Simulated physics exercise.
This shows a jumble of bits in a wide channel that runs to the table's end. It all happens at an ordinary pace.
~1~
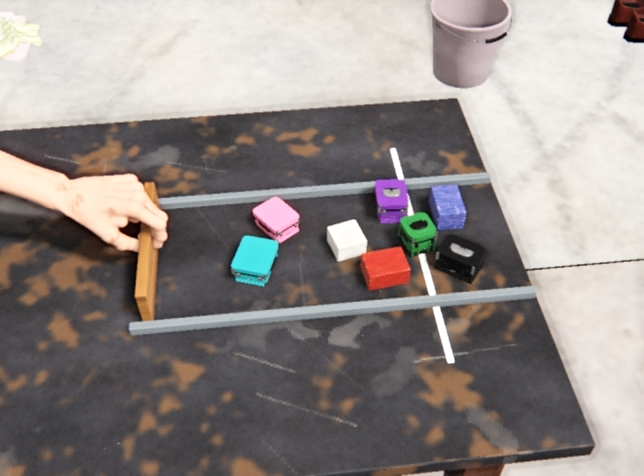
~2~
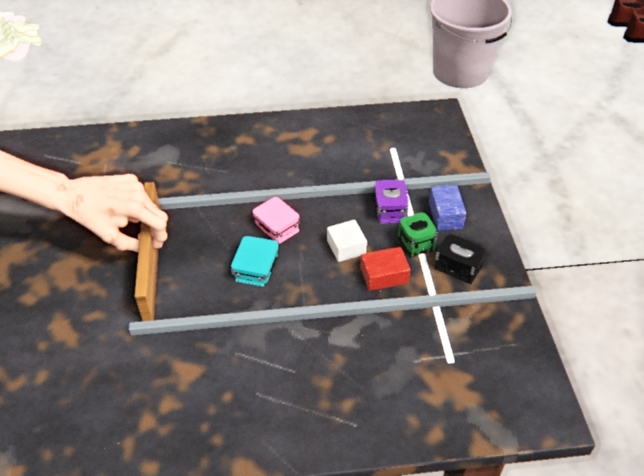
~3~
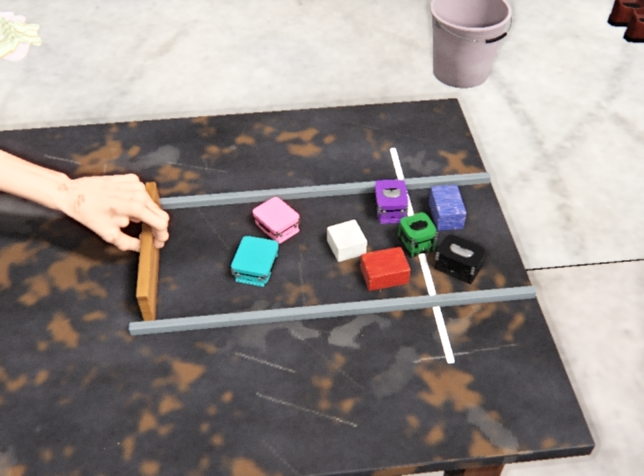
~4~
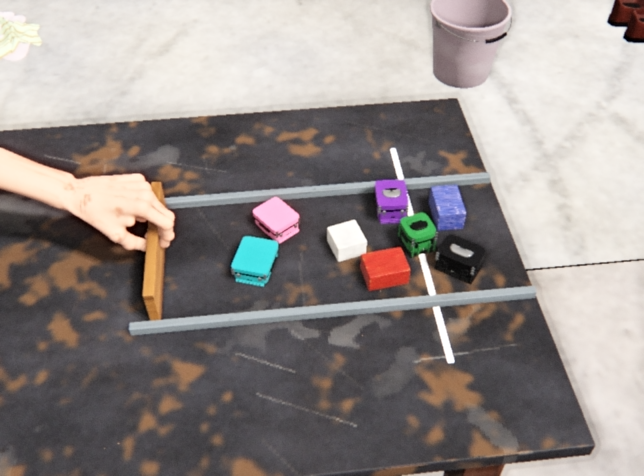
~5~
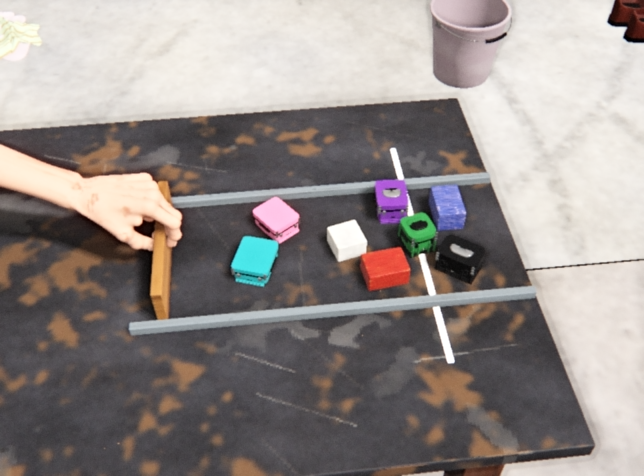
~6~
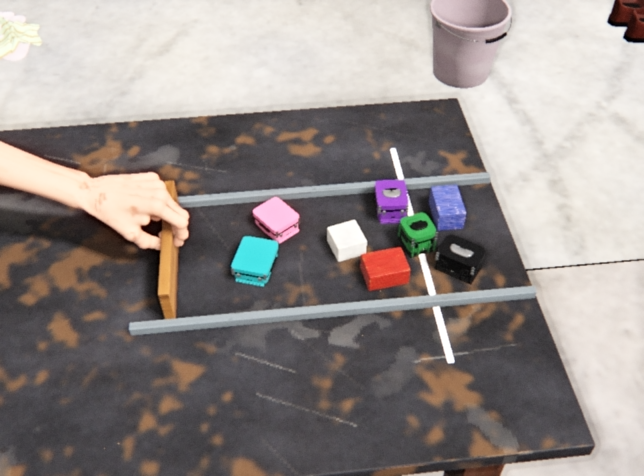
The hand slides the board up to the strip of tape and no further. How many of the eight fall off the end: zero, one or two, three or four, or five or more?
Outcome: The number that fall off is zero.
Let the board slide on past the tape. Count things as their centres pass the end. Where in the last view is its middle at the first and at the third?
Its middle is around (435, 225) and later (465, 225).
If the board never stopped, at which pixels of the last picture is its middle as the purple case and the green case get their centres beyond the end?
At (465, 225) for the purple case; at (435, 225) for the green case.
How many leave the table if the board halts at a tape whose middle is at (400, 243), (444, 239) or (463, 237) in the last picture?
Try by try, 0, 2 and 2.
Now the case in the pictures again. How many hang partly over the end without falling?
0 of them.
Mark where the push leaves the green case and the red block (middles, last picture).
About (497, 227), and the other about (453, 273).
Early on, none off yet; blue block at rest near (447, 208); black case at rest near (460, 259); green case at rest near (417, 235).
Finally, the number that fall off is zero.
